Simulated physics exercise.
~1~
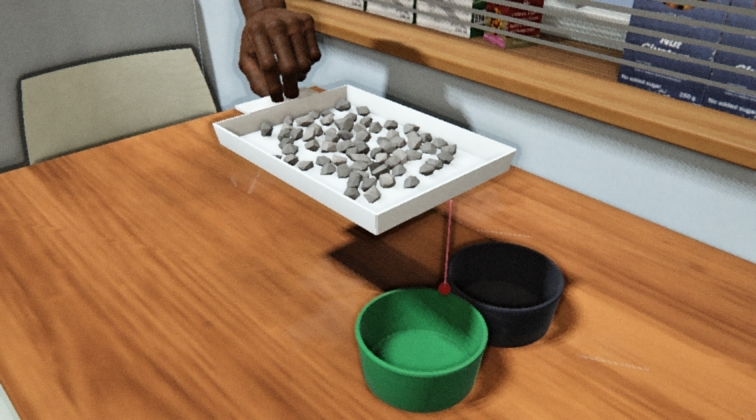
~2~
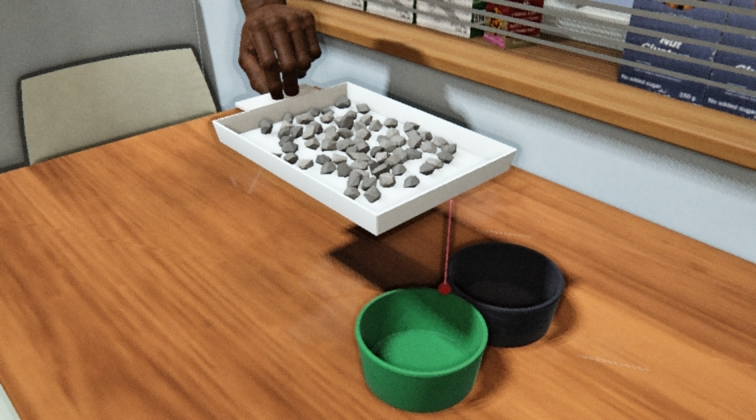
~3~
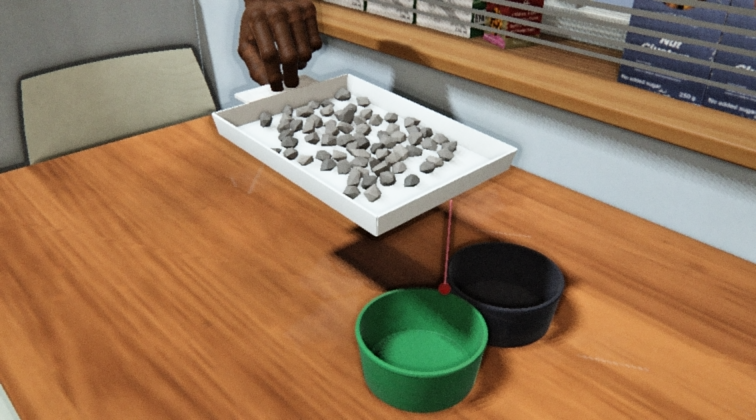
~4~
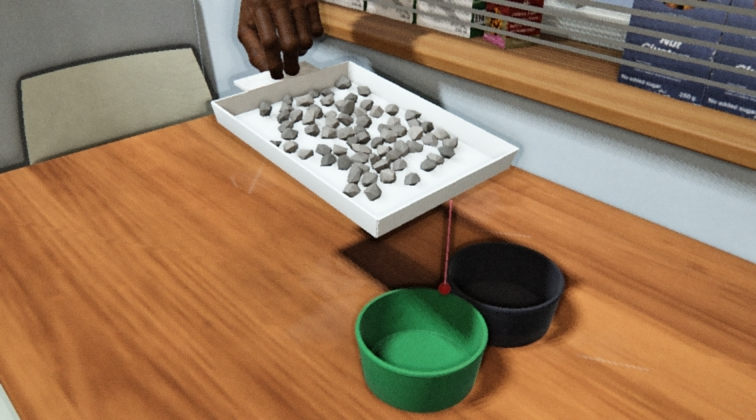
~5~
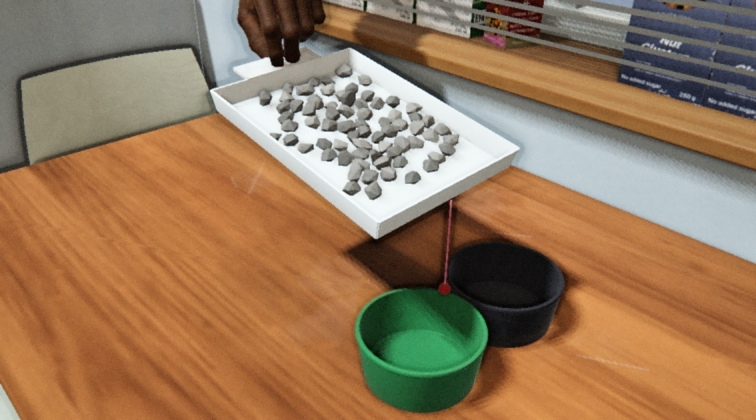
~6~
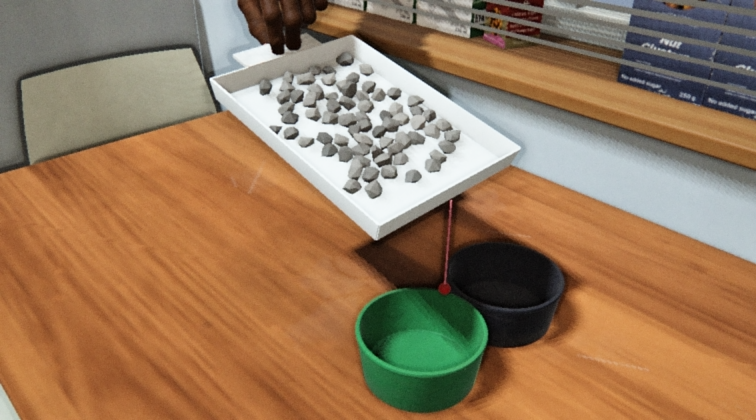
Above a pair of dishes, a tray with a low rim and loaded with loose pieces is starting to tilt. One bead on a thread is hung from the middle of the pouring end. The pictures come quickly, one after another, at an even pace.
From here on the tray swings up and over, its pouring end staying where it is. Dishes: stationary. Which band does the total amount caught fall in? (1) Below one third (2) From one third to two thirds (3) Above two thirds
From one third to two thirds (2).
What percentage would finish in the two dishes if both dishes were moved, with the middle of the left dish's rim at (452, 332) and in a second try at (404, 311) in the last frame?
I'd say about 70 percent, followed by about 20 percent.
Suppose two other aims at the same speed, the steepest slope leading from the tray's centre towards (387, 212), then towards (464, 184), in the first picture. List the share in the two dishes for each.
Respectively close to 80 and 80 in a hundred.
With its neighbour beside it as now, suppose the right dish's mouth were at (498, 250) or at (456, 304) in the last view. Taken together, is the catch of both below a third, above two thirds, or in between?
Try 1 - below one third; try 2 - in the middle band.
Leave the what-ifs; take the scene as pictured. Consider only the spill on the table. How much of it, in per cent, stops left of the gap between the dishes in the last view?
That's roughly 30 per cent of the pieces.
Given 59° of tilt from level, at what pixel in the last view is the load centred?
Around (418, 163).
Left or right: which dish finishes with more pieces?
Result: The one at left wins.
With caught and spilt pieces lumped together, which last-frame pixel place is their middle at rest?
It settles centred around (435, 389).
Just after the last frame, tray tipped steeply; almost all on the tray; just a few in the air.
A moment on, tray tipped right over; the larger part on the tray; about a tenth in the left dish; about a tenth outside both; about a tenth in the air.
Further on, tray tipped past a quarter turn; roughly half in the left dish; roughly half outside both.
When it is over, tray tipped past a quarter turn; roughly half in the left dish; not one in the right dish; roughly half outside both.
